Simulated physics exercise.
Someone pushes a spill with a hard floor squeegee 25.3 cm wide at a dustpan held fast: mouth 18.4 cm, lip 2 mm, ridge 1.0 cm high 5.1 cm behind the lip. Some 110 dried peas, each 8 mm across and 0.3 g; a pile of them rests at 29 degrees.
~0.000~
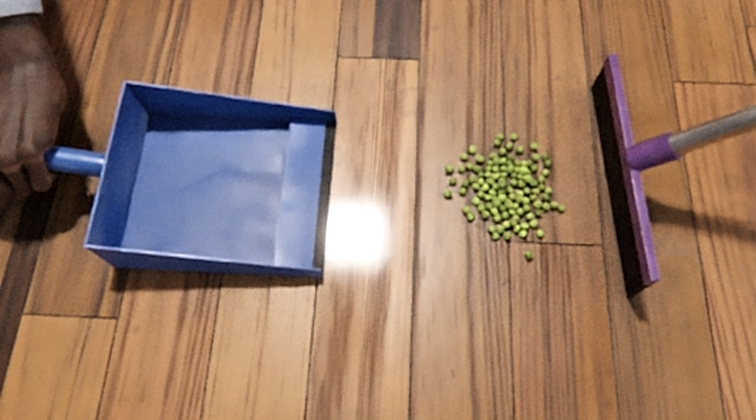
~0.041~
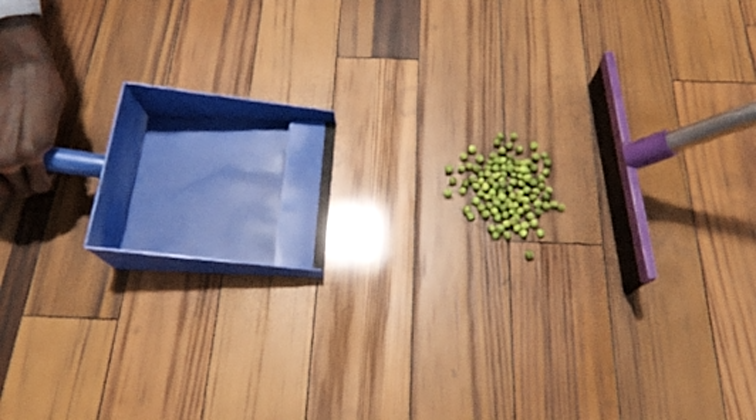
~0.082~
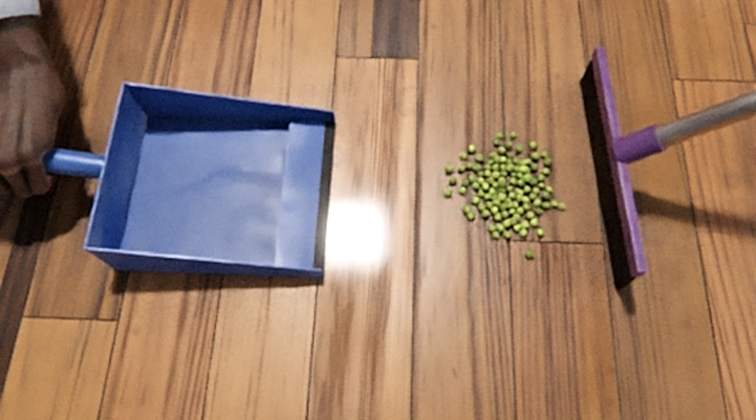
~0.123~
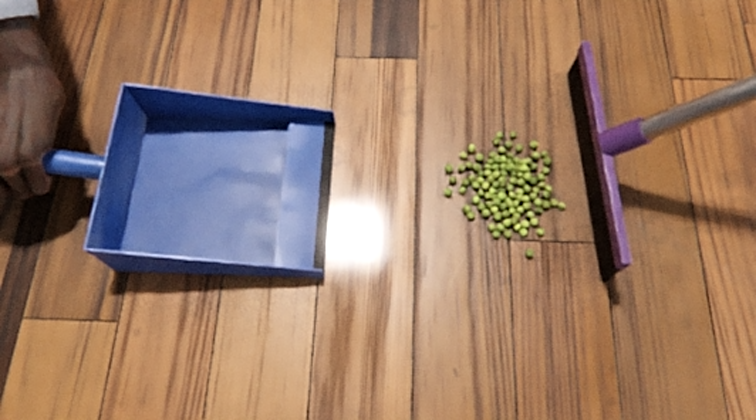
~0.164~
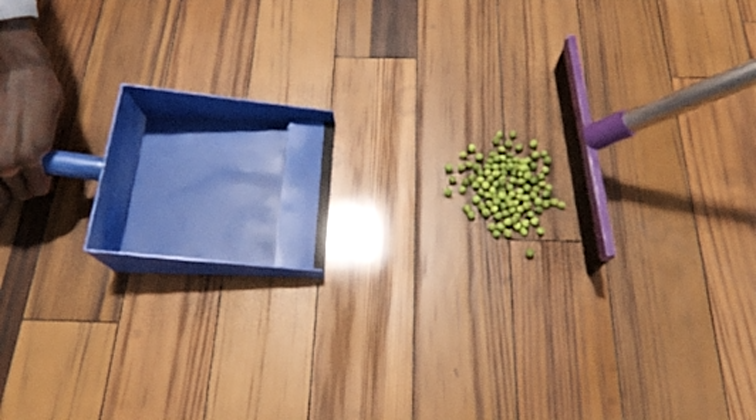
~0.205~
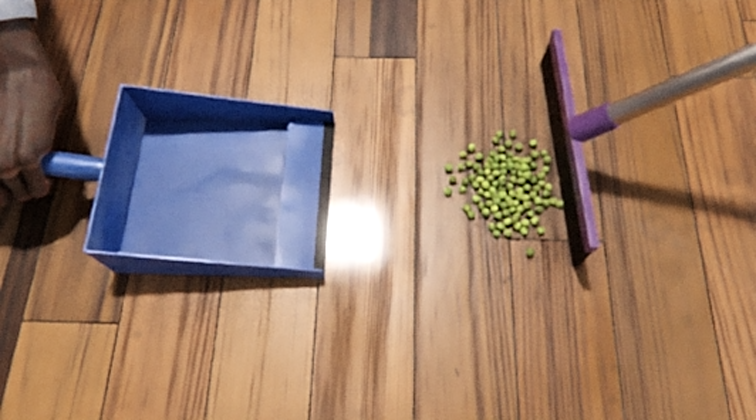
We see a hand holding a blue dustpan still on a wooden floor while a purple squeegee slides leftward and slightly upward from the right, up to the edge of a small pile of green peas that stays in place.
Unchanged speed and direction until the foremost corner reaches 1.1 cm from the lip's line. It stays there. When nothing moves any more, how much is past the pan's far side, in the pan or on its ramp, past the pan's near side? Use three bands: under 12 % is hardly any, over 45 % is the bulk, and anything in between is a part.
Far side: A part, pan: Hardly any, near side: Hardly any.
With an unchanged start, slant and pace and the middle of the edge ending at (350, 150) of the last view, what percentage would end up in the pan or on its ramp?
That comes to near 30 percent.
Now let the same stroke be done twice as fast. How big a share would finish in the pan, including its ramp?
It would be around 10 percent.
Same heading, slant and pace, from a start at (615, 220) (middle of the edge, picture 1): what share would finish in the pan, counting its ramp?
Estimate: Near 10 %.
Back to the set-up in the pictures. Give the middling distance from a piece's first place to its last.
I'd say near 18 cm.
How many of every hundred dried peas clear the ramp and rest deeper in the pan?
Estimate: Near 0 per cent of all.
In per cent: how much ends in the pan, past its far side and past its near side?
In per cent - far side 25, pan 5, near side 0.
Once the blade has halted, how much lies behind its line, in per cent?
Near 40 percent, give or take.
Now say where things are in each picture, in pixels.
The first picture shows blade from (650, 280) to (609, 63), moved 0.0 cm, 0 of the pieces shifted so far; middle of the pieces at (510, 190); pan at (213, 191).
The second picture shows blade from (647, 277) to (606, 61), moved 0.3 cm, 0 of the pieces shifted so far; middle of the pieces at (510, 189).
The third picture shows blade from (637, 272) to (597, 57), moved 1.3 cm, 0 of the pieces shifted so far; middle of the pieces at (510, 189).
The fourth picture shows blade from (622, 263) to (583, 51), moved 2.9 cm, 0 of the pieces shifted so far; middle of the pieces at (510, 188).
The fifth picture shows blade from (606, 255) to (569, 44), moved 4.5 cm, 0 of the pieces shifted so far; middle of the pieces at (510, 188).
The sixth picture shows blade from (591, 247) to (554, 38), moved 6.1 cm, 0 of the pieces shifted so far; middle of the pieces at (510, 187); pan at (212, 193). Its pace works out near 0.39 m/s, heading 25 degrees away from the viewer's side.
Then, at 0.52 s, middle of the blade 14 cm from the lip; 0 % over the lip, far side 10 %, near side 0 %.
Then, at 0.73 s, middle of the blade 7 cm from the lip; 0 % over the lip, far side 20 %, near side 0 %.
After 1.06 s, middle of the blade 2 cm from the lip; 10 % over the lip, far side 25 %, near side 0 %.
At rest (1.8 s), far side 25 %, pan 5 %, near side 0 %, in front of the lip or behind the blade 70 %.
